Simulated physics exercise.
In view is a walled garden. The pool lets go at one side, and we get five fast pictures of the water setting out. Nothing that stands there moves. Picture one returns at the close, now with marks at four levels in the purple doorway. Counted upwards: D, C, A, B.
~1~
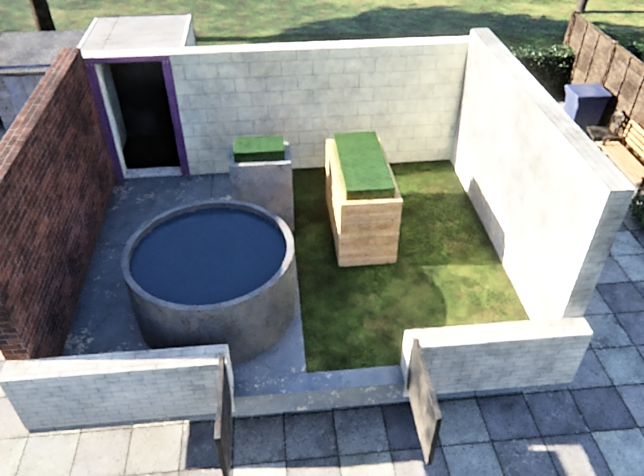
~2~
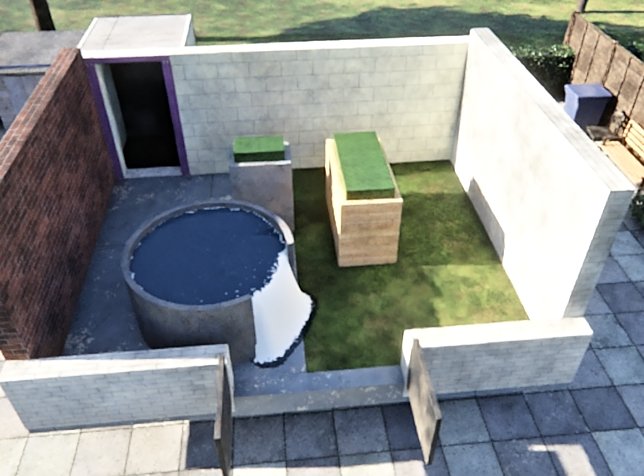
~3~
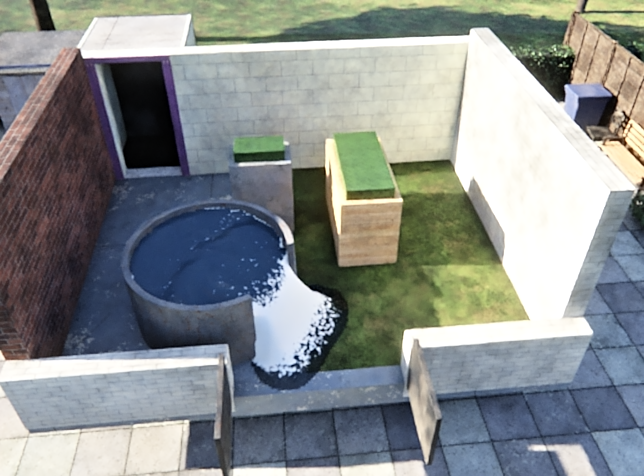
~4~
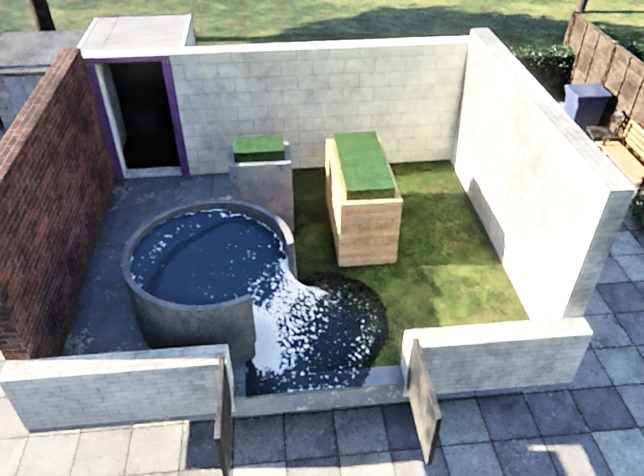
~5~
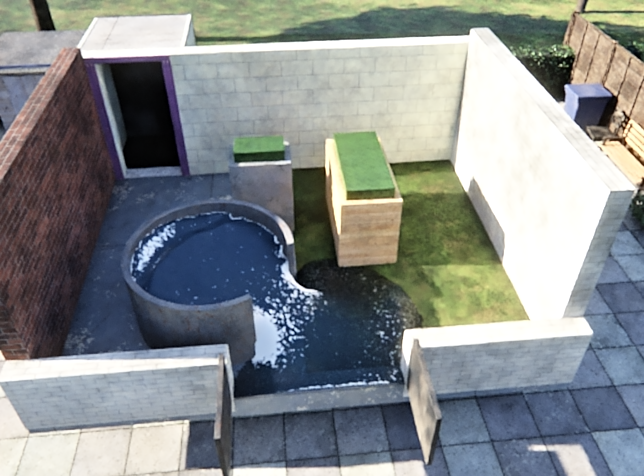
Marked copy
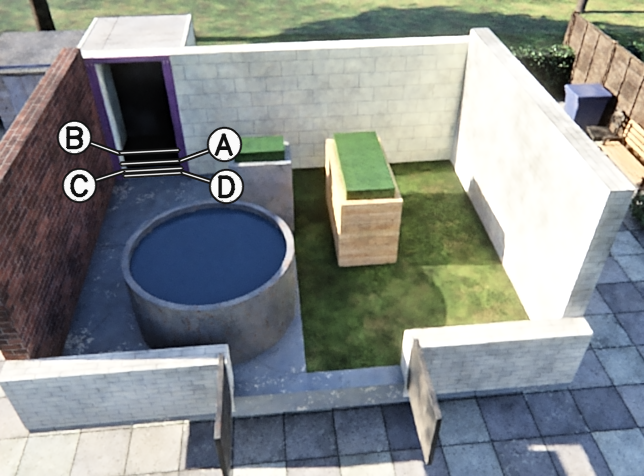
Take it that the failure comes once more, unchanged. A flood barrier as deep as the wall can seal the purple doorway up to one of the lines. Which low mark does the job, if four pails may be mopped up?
D will do.
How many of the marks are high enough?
All four.
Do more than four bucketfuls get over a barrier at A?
No, not at all.
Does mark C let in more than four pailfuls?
No, not at all.
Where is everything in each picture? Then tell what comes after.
The first frame shows water in the pool at rest, its middle at (210, 254); foot of the purple doorway at (154, 177); open gate at (318, 334).
In the second frame, 2 % of the ground under water, visible out to (302, 294).
In the third frame, 5 % of the ground under water, visible out to (332, 296).
In the fourth frame, 10 % of the ground under water, visible out to (373, 300).
In the fifth frame, 15 % of the ground under water, visible out to (388, 301).
In white, A at (150, 162); B at (148, 151); C at (152, 169); D at (153, 174); from the bottom up D, C, A, B.
If A is chosen, nothing gets over.
If B is chosen, nothing gets over.
If C is chosen, nothing gets over.
If D is chosen, nothing gets over.
